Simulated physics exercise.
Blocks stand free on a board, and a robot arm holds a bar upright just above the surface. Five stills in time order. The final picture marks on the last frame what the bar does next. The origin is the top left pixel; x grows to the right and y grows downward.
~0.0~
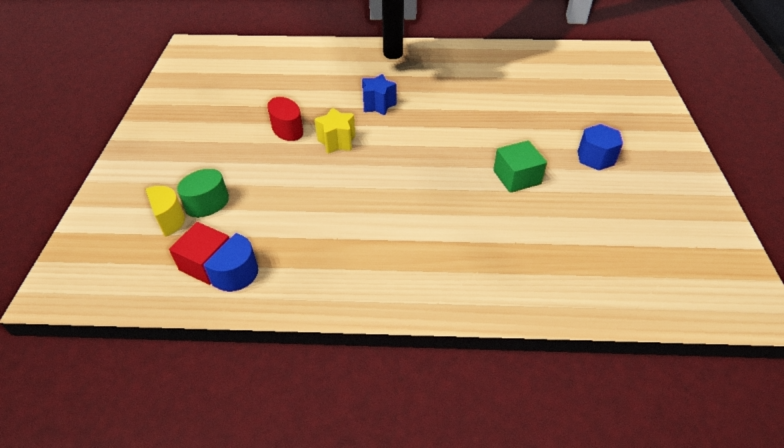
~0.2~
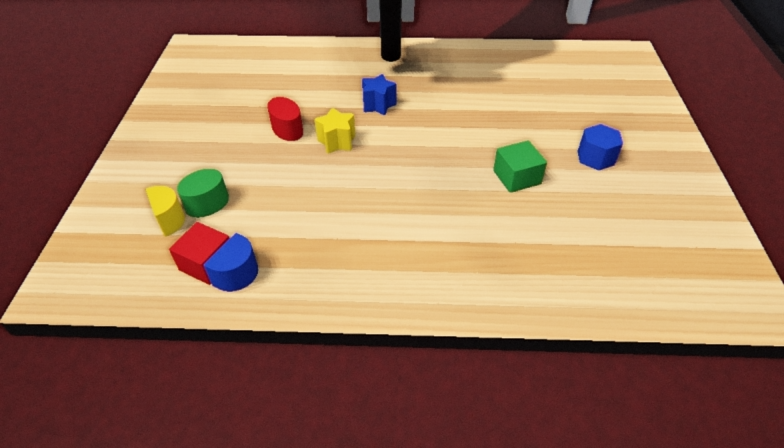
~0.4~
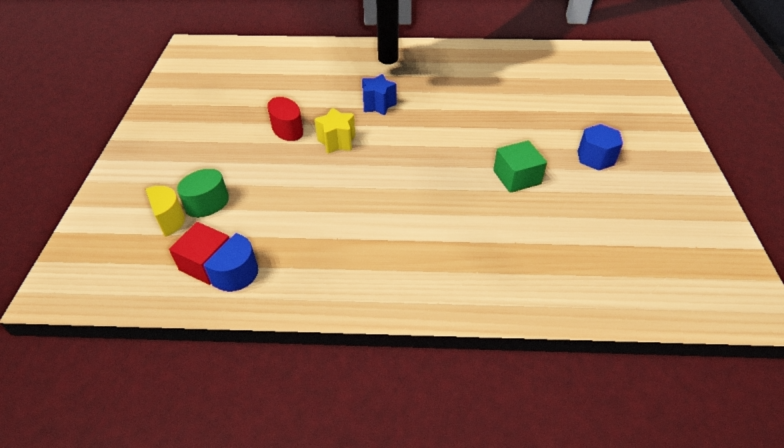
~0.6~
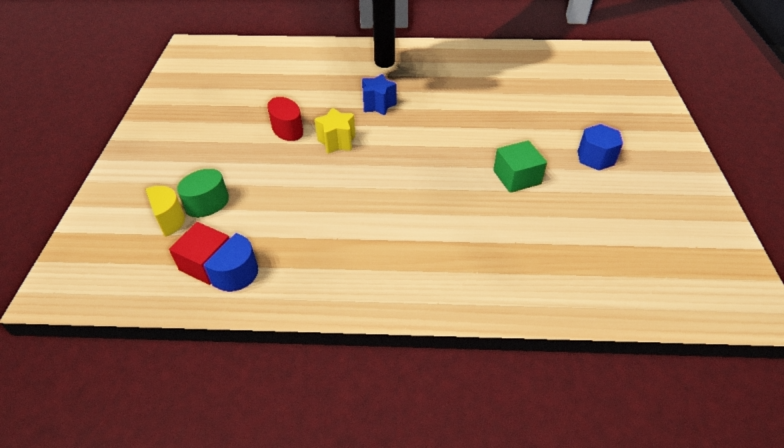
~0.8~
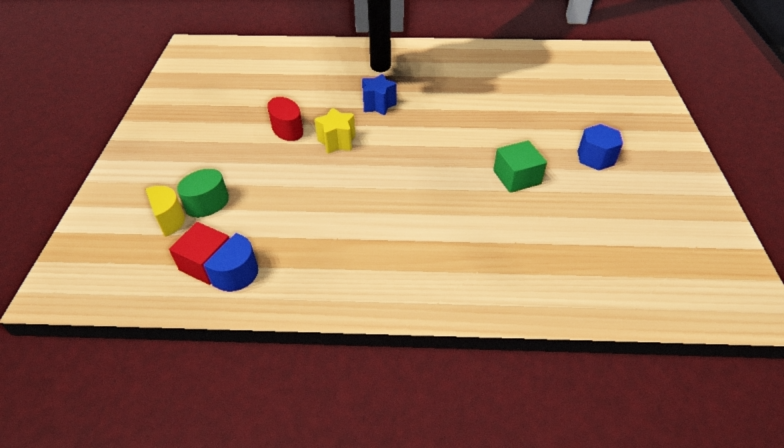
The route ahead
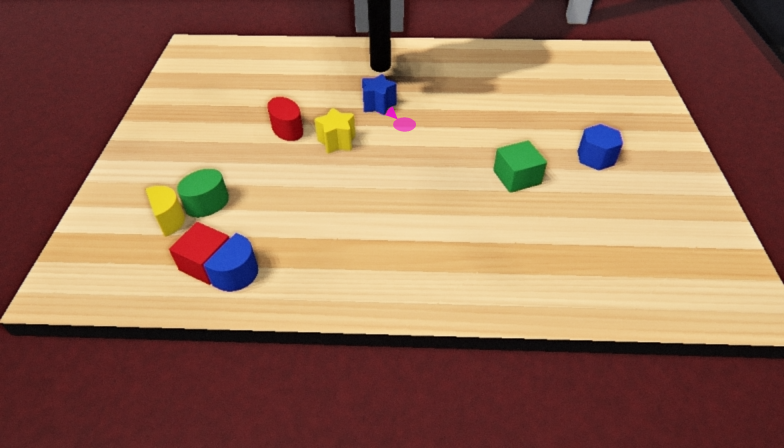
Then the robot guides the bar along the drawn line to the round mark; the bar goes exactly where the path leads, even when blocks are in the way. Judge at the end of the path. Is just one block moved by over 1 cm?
The answer is yes.
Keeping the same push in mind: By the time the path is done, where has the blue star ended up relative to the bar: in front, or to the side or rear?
The bar will have lost it.
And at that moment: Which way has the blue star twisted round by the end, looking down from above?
Looking from above, the answer is clockwise.
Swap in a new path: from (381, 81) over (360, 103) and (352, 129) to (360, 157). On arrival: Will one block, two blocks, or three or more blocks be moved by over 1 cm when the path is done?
The count is two.
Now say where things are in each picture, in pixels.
Bar tip (393, 55); block tops, yellow star (335, 120); blue star (378, 84), in the first frame.
Bar (391, 57); blocks unchanged, in the second frame.
Bar (388, 60); blocks unchanged, in the third frame.
Bar (385, 64); blocks unchanged, in the fourth frame.
Bar (381, 68); yellow star (335, 120); blue star (378, 84), in the fifth frame.
Path on the board, from (381, 81) by way of (378, 96) and (387, 111) to (405, 124).
The first path, step by step. One third of the way, bar (378, 83); blue star (378, 89), turned 20° clockwise.
Two thirds of the way, bar (387, 97); blue star (384, 104), turned 30° clockwise.
At the end, bar (405, 111); yellow star in place; blue star (388, 114), turned 65° clockwise.
